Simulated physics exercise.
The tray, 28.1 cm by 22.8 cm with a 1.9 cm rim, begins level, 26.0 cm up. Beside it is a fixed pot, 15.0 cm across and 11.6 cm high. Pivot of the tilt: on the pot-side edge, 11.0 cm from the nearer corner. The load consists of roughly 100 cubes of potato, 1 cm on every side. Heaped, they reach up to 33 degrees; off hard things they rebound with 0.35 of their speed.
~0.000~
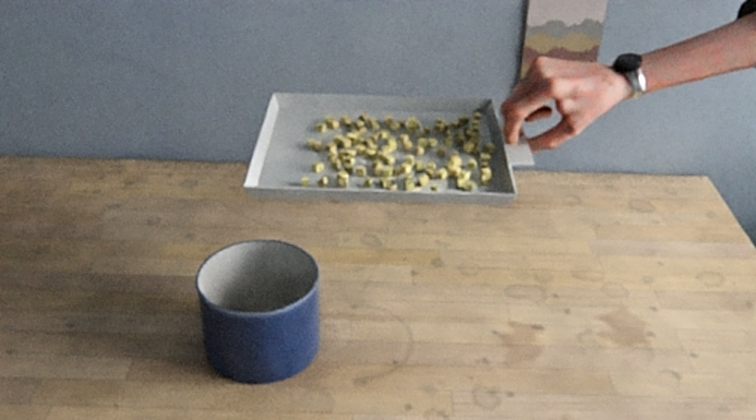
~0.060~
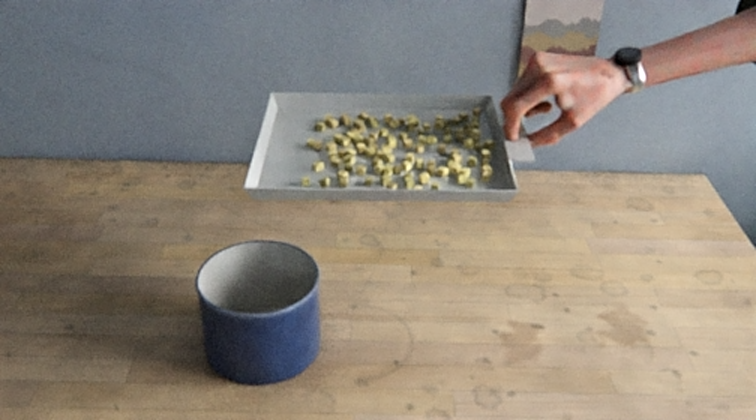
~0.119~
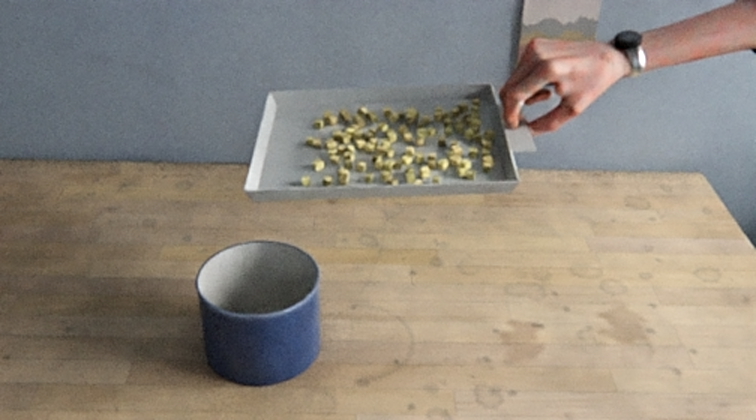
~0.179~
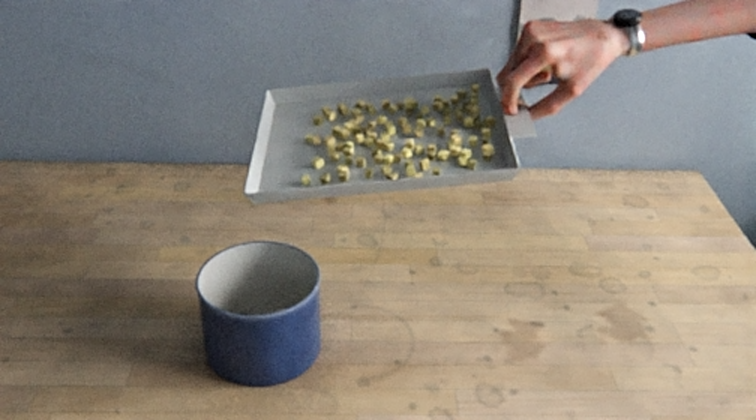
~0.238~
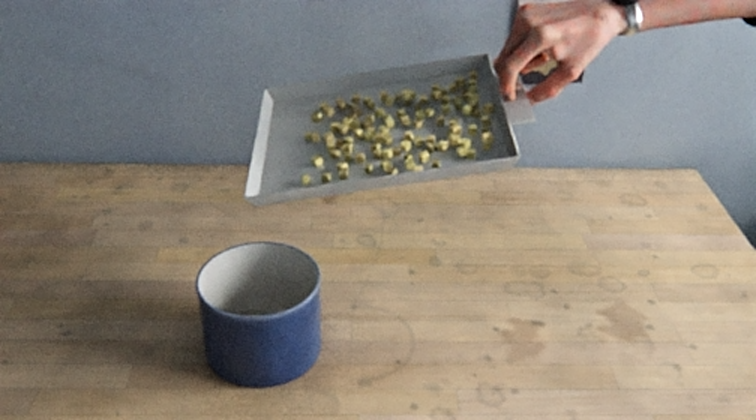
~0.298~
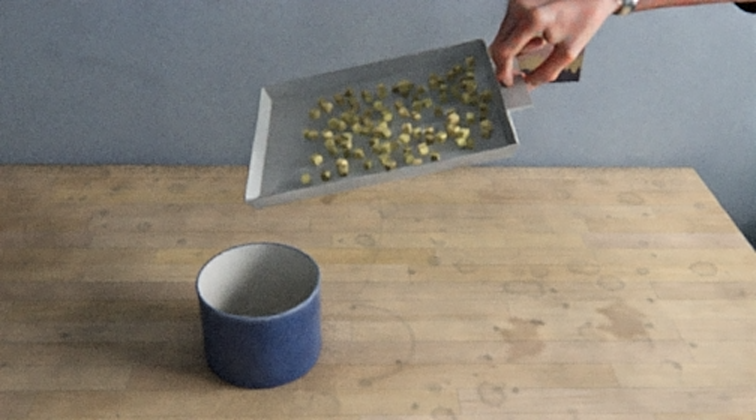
Above a wooden table against a blue-grey wall, a hand wearing a wristwatch holds a grey tray of small pale cubes level, with a blue pot standing below to the left. The hand then raises the tray's right side steadily, leaving it slanted down toward the left, the cubes still spread across it.
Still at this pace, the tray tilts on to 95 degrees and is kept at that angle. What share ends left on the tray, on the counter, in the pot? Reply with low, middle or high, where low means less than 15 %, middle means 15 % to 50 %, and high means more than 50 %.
My answer: Tray - low; counter - middle; pot - high.
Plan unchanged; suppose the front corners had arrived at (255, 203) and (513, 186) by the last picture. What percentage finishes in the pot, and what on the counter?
You'd end with pot at 35 and counter at 65.
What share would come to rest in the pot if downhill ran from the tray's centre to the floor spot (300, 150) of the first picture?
About 30 per cent.
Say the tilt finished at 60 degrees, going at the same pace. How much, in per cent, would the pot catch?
Roughly 30 percent.
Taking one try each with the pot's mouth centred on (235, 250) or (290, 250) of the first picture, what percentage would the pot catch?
Close to 25 in a hundred, then close to 10 in a hundred.
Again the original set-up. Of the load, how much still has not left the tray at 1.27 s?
It works out to near 35 per cent of the load.
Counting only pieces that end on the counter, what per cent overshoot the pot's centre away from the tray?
I'd put it close to 100 per cent.
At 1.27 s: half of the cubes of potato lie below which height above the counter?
Roughly 4 centimetres, more or less.
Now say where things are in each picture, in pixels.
Tray tilt 0 degrees, front corners at (252, 183) and (509, 191); middle of the pieces at (408, 146); pot at (258, 274), in the first frame.
Tray tilt 1 degrees, front corners at (252, 184) and (510, 187); middle of the pieces at (408, 144), in the second frame.
Tray tilt 4 degrees, front corners at (252, 186) and (511, 178), lowest corner left front; middle of the pieces at (407, 137), in the third frame.
Tray tilt 8 degrees, front corners at (252, 189) and (512, 165), lowest corner left front; middle of the pieces at (407, 129), in the fourth frame.
Tray tilt 11 degrees, front corners at (252, 192) and (511, 154), lowest corner left front; middle of the pieces at (405, 121), in the fifth frame.
Tray tilt 15 degrees, front corners at (252, 195) and (510, 142), lowest corner left front; middle of the pieces at (403, 113); pot at (259, 278). Its pace works out near 65 degrees a second, in the sixth frame.
After 0.88 s, tilt 53 degrees; the tray holds 95 %, the pot 0 %.
Then, at 1.27 s, tilt 78 degrees; the tray holds 35 %, the pot 30 %.
After 1.74 s, tilt 95 degrees; the tray holds 0 %, the pot 60 %.
In the end, at 2.8 s, tray 0 %, counter 35 %, pot 65 %.
